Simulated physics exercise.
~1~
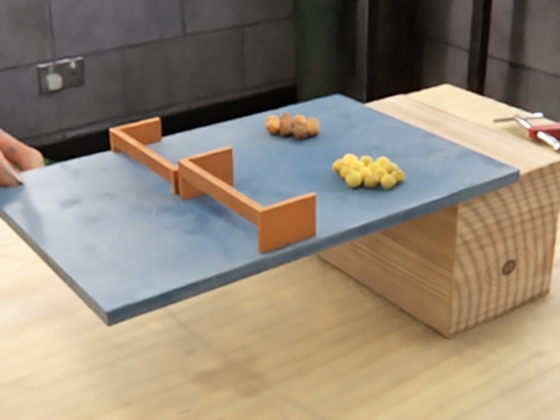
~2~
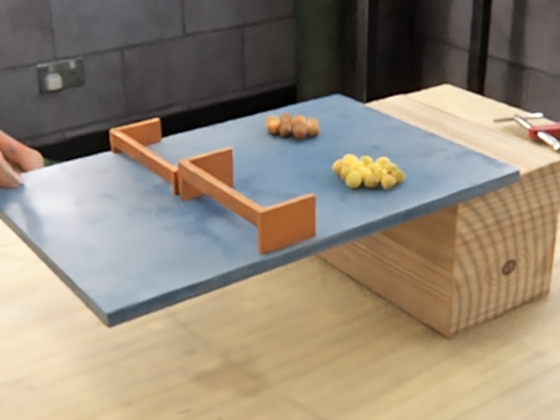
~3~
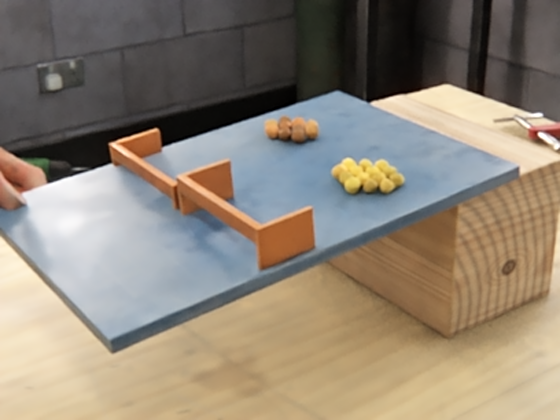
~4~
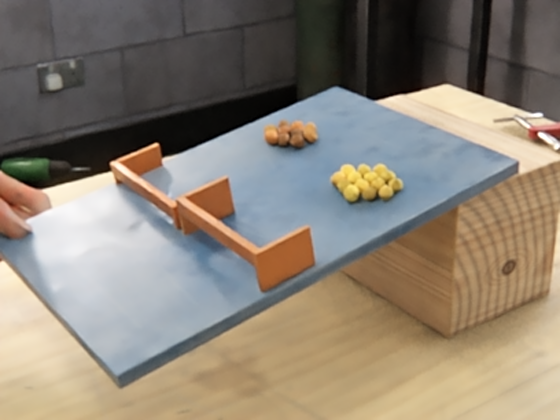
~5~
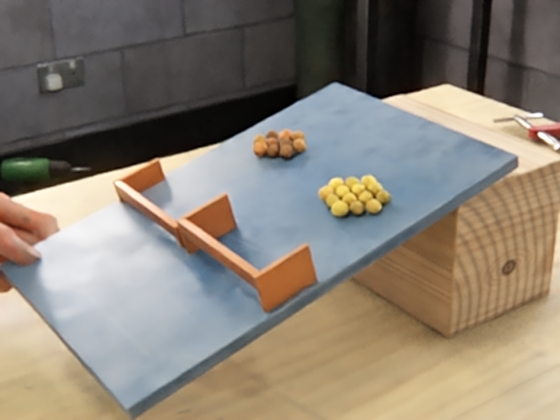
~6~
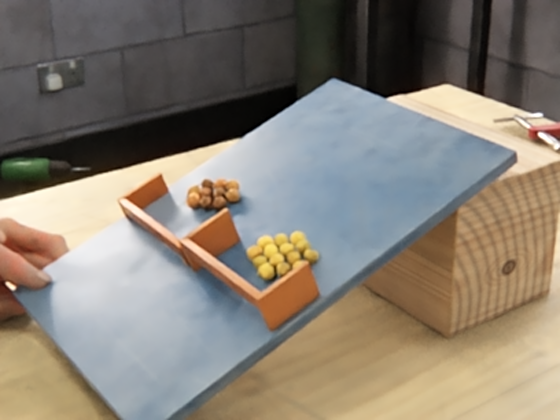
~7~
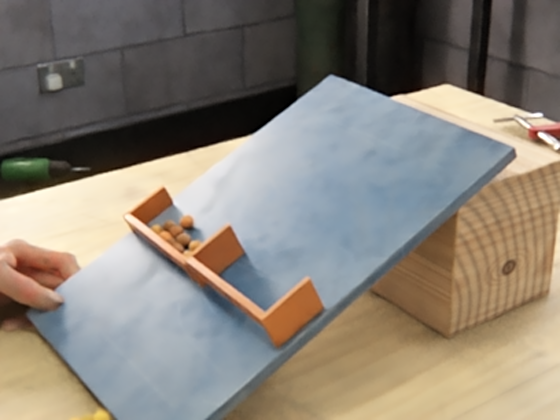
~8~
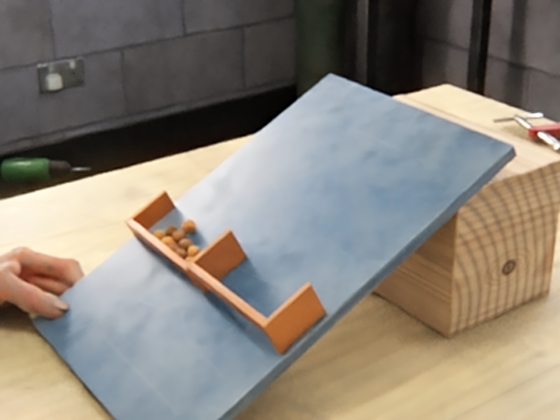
A tilting blue board sends yellow balls under one orange bar while brown ones stay caught.
